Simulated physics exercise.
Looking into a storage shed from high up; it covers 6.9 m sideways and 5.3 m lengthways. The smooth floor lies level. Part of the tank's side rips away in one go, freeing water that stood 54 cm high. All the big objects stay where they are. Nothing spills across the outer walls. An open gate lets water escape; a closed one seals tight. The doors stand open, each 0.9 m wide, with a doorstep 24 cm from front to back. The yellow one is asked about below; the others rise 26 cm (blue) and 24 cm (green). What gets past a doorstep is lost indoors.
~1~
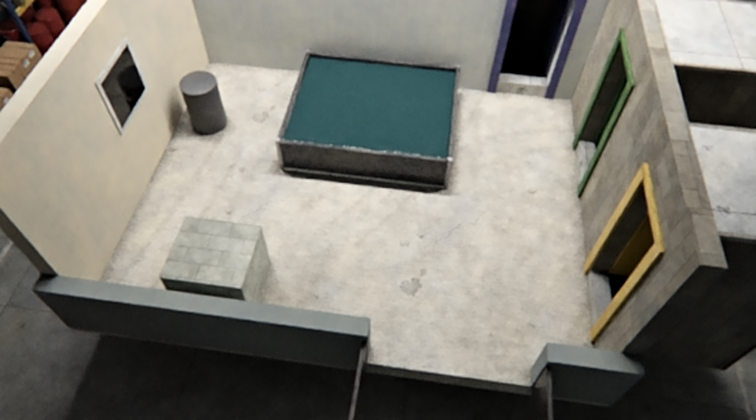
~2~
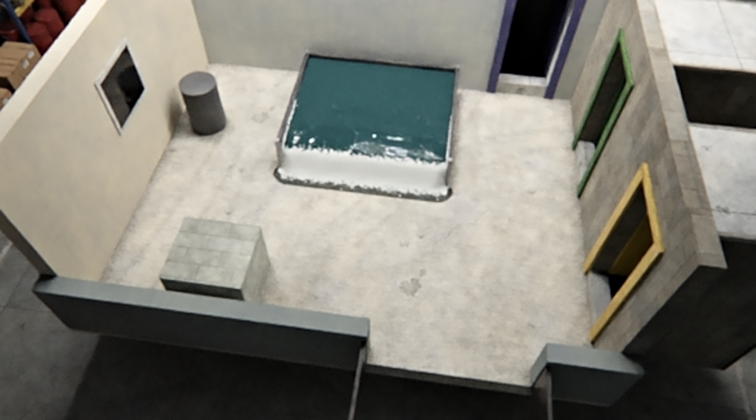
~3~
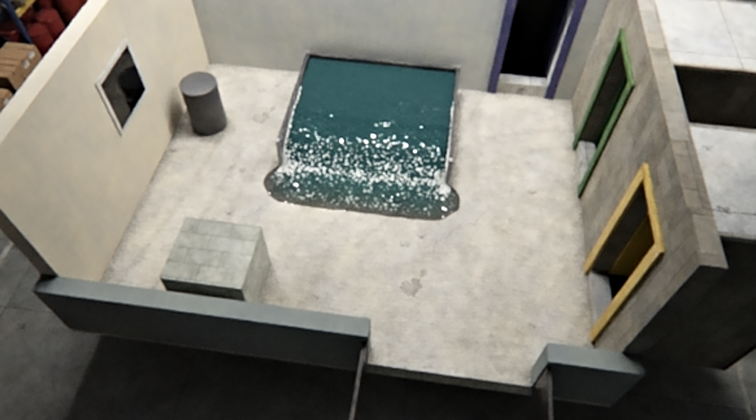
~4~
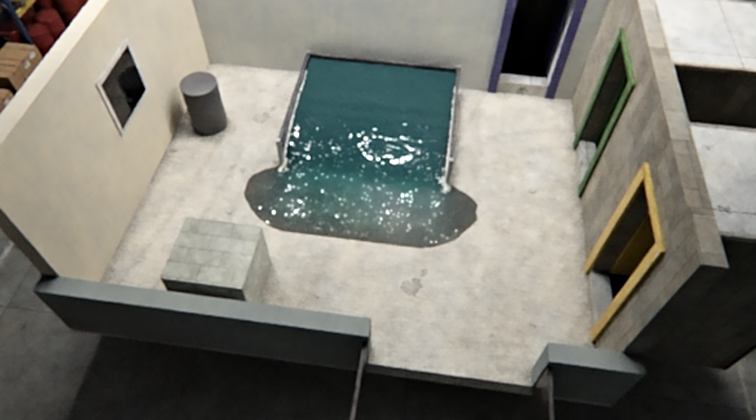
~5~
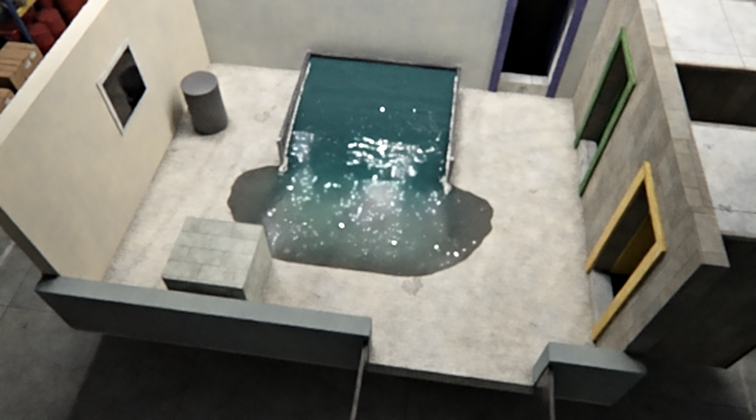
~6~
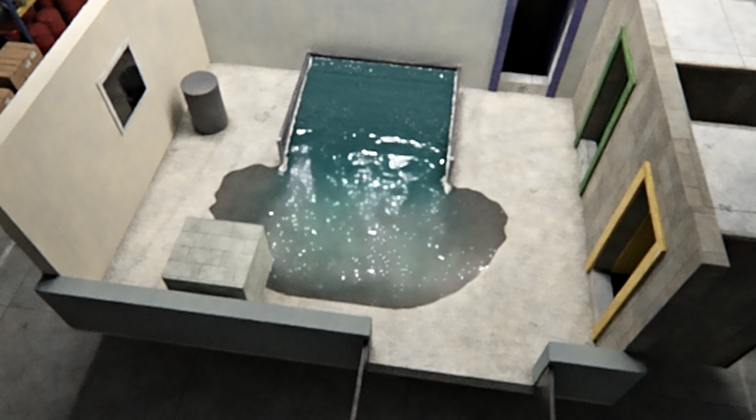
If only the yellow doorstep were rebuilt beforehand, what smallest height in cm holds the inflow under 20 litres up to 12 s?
It would have to be roughly 11 cm high.
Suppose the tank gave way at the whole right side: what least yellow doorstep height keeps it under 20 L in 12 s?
Some 12.5 cm.
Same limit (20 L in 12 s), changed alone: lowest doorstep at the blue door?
About 6.5 cm at blue.
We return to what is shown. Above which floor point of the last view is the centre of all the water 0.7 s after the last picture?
At about (365, 170).
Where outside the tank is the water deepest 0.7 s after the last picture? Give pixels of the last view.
Around (308, 336).
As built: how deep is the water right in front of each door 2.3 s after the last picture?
In cm: Yellow 6, blue 0, green 0.
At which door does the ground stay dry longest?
Last comes the blue one.
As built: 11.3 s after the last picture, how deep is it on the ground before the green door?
About 9.0 cm.
Then, 0.7 s after the last picture water covers 40 % of the floor, deepest (35 cm) near (308, 336); it has not reached the yellow door.
Then, 2.3 s after the last picture water covers 55 % of the floor, deepest (30 cm) near (281, 332); 6 cm at the yellow door, 0 litres in over its 17 cm doorstep.
Then, 11.3 s after the last picture water covers 100 % of the floor, deepest (10 cm) near (210, 64); 5 cm at the yellow door, 1 litre in over its 17 cm doorstep.
At the yellow door as built, the water peaked near 17 cm, 4.5 s after the last picture.
Run again over the same 12 s with other heights there, 29 litres in over 10 cm, 8 litres over 13.5 cm. The limit of 20 litres is kept from about 11 cm up.
